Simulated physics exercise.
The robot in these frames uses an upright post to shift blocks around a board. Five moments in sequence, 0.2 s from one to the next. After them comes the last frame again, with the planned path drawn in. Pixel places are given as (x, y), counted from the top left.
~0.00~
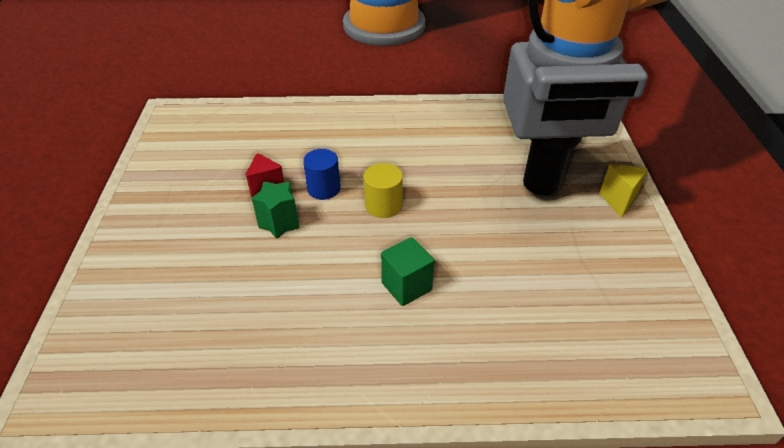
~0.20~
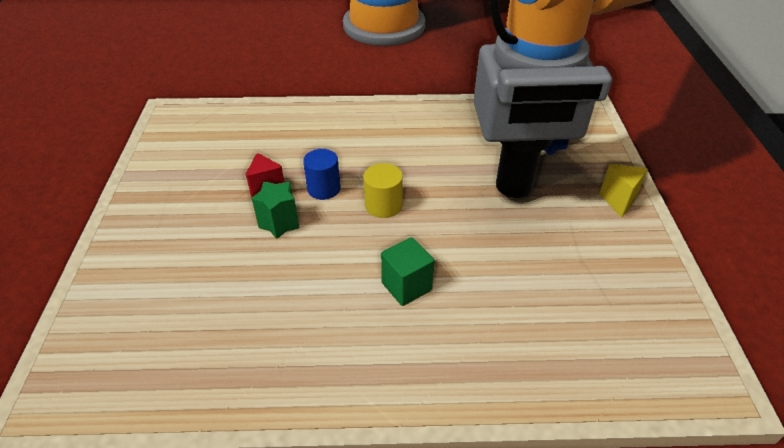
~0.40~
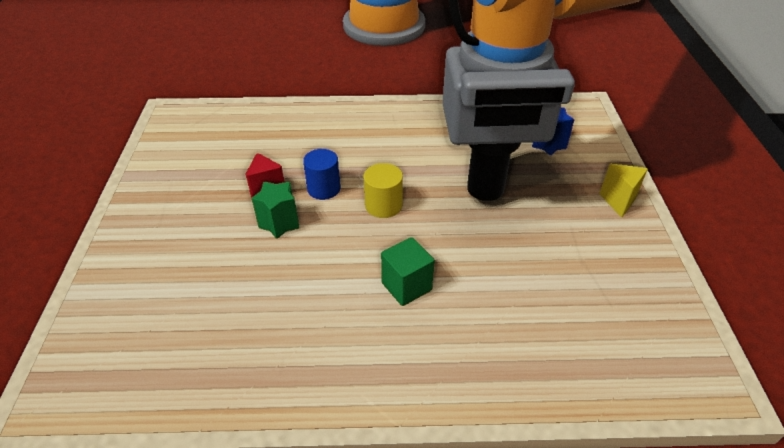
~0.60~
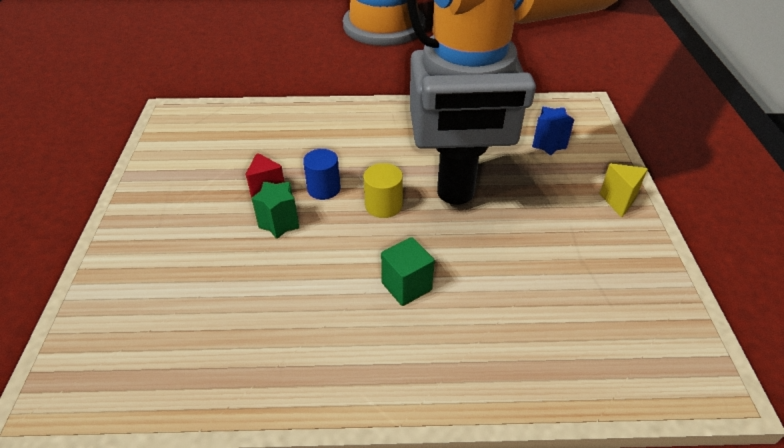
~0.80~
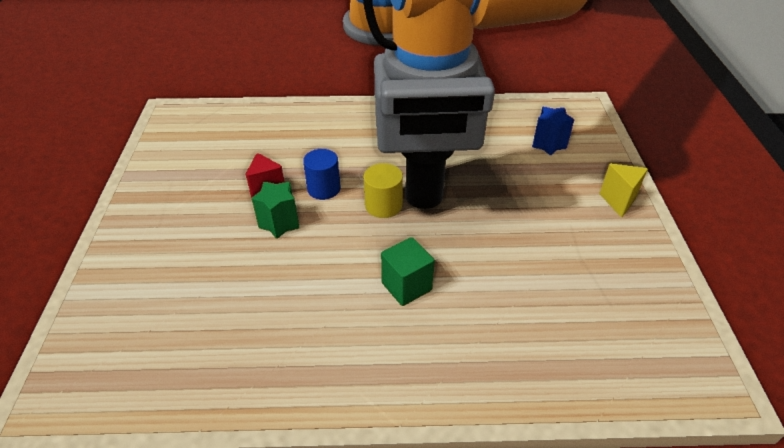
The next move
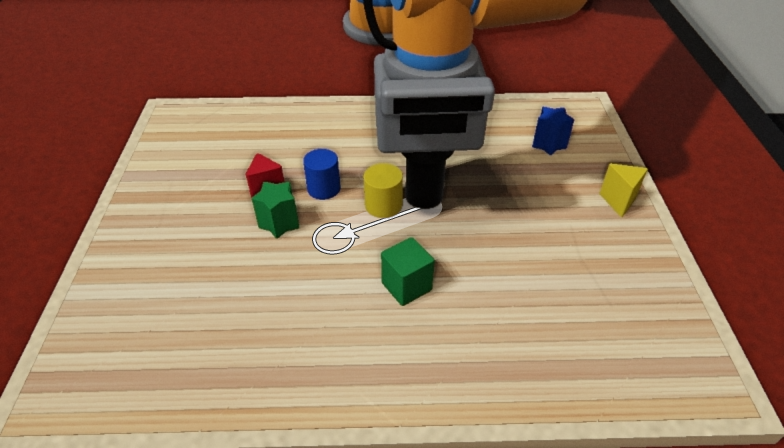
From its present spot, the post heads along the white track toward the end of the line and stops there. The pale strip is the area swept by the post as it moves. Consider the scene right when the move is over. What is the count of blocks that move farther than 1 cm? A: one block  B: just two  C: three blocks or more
Correct choice: A.
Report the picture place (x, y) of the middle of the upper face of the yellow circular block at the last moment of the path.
I'd place it at (333, 178), taking the centre of its top.
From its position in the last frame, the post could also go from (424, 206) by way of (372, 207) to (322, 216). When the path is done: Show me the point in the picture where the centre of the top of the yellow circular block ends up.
About (285, 174).
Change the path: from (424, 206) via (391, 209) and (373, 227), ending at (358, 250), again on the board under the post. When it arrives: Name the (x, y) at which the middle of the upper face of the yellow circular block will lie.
The top centre is at (343, 177).
Drawn move, from (424, 206) to (334, 238).
What follows on the original path. One third of the way, post at (394, 207); yellow circular block at (358, 176).
Two thirds of the way, post at (364, 218); yellow circular block at (339, 176).
At the end, post at (333, 228); green star still; blue circular block at (319, 156); yellow circular block at (333, 178).
